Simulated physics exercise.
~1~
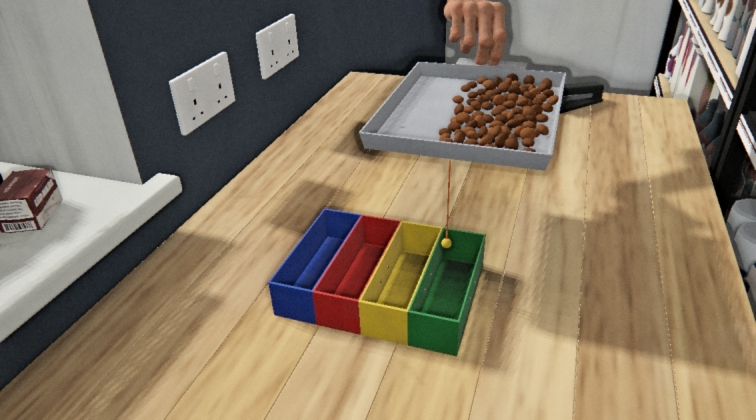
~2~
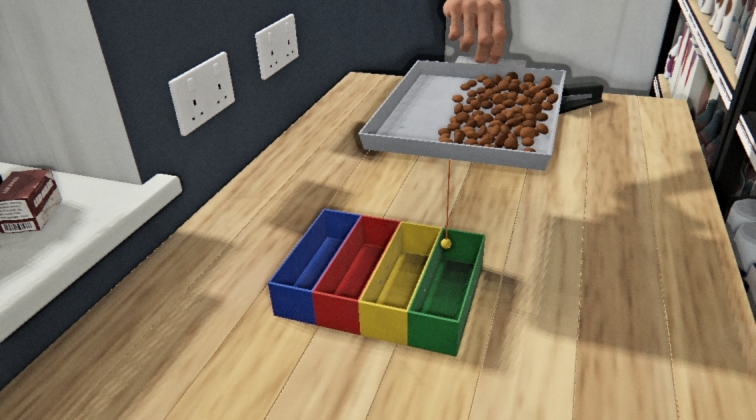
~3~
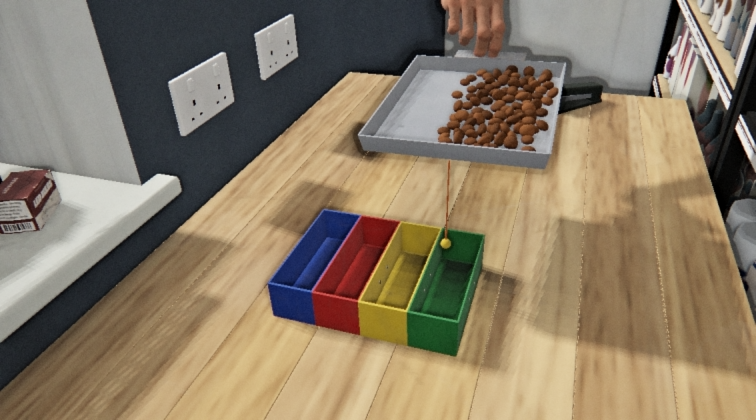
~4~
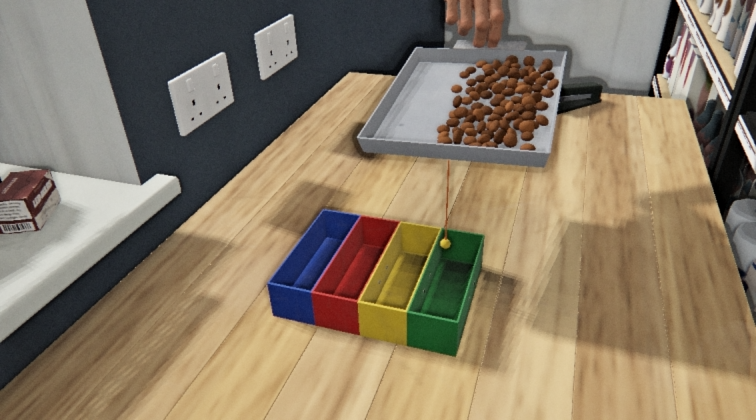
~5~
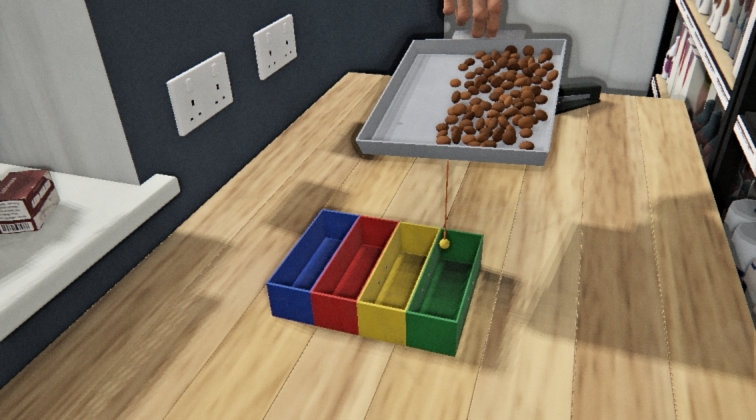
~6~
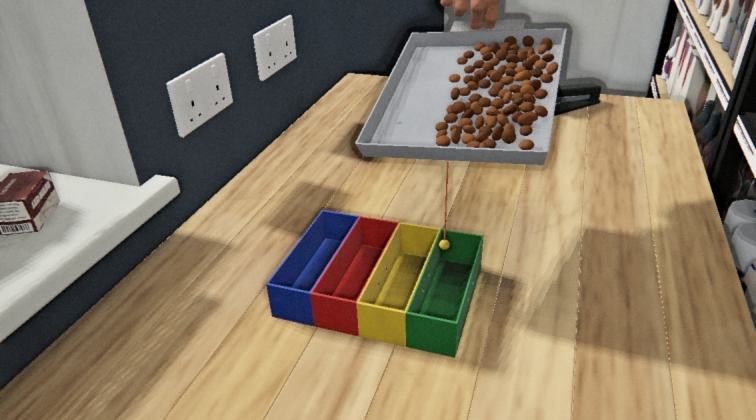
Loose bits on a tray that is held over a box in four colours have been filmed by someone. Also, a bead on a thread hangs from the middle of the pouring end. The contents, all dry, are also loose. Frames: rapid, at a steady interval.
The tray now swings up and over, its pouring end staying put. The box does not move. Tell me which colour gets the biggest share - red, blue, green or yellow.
The biggest share goes to red.
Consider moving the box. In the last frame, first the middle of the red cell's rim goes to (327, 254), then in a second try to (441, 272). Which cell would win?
The first placement favours the yellow cell, while the second favours the blue one.
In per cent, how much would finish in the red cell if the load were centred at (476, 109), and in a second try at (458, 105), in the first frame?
Respectively 50 and 60 per cent.
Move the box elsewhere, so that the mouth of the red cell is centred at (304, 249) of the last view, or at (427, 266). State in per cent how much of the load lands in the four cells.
You'd see around 80 per cent and then around 80 per cent.
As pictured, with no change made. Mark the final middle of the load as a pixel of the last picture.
Last view, resting centre - approx. (369, 293).
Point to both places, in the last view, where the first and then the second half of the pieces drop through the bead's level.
Initially about (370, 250); subsequently about (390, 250).
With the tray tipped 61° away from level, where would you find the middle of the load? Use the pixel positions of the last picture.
About (427, 132).
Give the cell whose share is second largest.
Second position is held by yellow.
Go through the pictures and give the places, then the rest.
The first frame shows corners of the pouring end (364, 131) and (548, 152), level; middle of the load (507, 115), bits of dog kibble; bead on its thread (447, 243); blue cell (293, 300); red cell (337, 310); yellow cell (384, 320); green cell (433, 330).
The second frame shows corners of the pouring end (364, 132) and (547, 152), level; middle of the load (507, 114).
The third frame shows corners of the pouring end (363, 134) and (546, 151), tipped barely, lowest at the left corner; middle of the load (507, 110).
The fourth frame shows corners of the pouring end (362, 136) and (546, 150), tipped a little, lowest at the left corner; middle of the load (506, 105).
The fifth frame shows corners of the pouring end (361, 138) and (544, 149), tipped a little, lowest at the left corner; middle of the load (506, 99).
The sixth frame shows corners of the pouring end (360, 141) and (543, 149), tipped a little, lowest at the left corner; middle of the load (505, 94); blue cell (290, 302); red cell (335, 311); yellow cell (382, 321); green cell (431, 331).
Just after the last frame, tray tipped steeply; almost all on the tray; just a few falling or outside the box.
A moment on, tray tipped past a quarter turn; roughly a quarter on the tray; roughly a third in the red cell; about a tenth in the yellow cell; about a tenth in the green cell; just a few in the blue cell; roughly a quarter falling or outside the box.
Further on, tray tipped past a quarter turn; roughly half in the red cell; roughly a third in the yellow cell; about a tenth in the green cell; just a few in the blue cell; just a few falling or outside the box.
When it is over, tray tipped past a quarter turn; roughly half in the red cell; roughly a third in the yellow cell; about a tenth in the green cell; just a few in the blue cell; just a few outside the box.
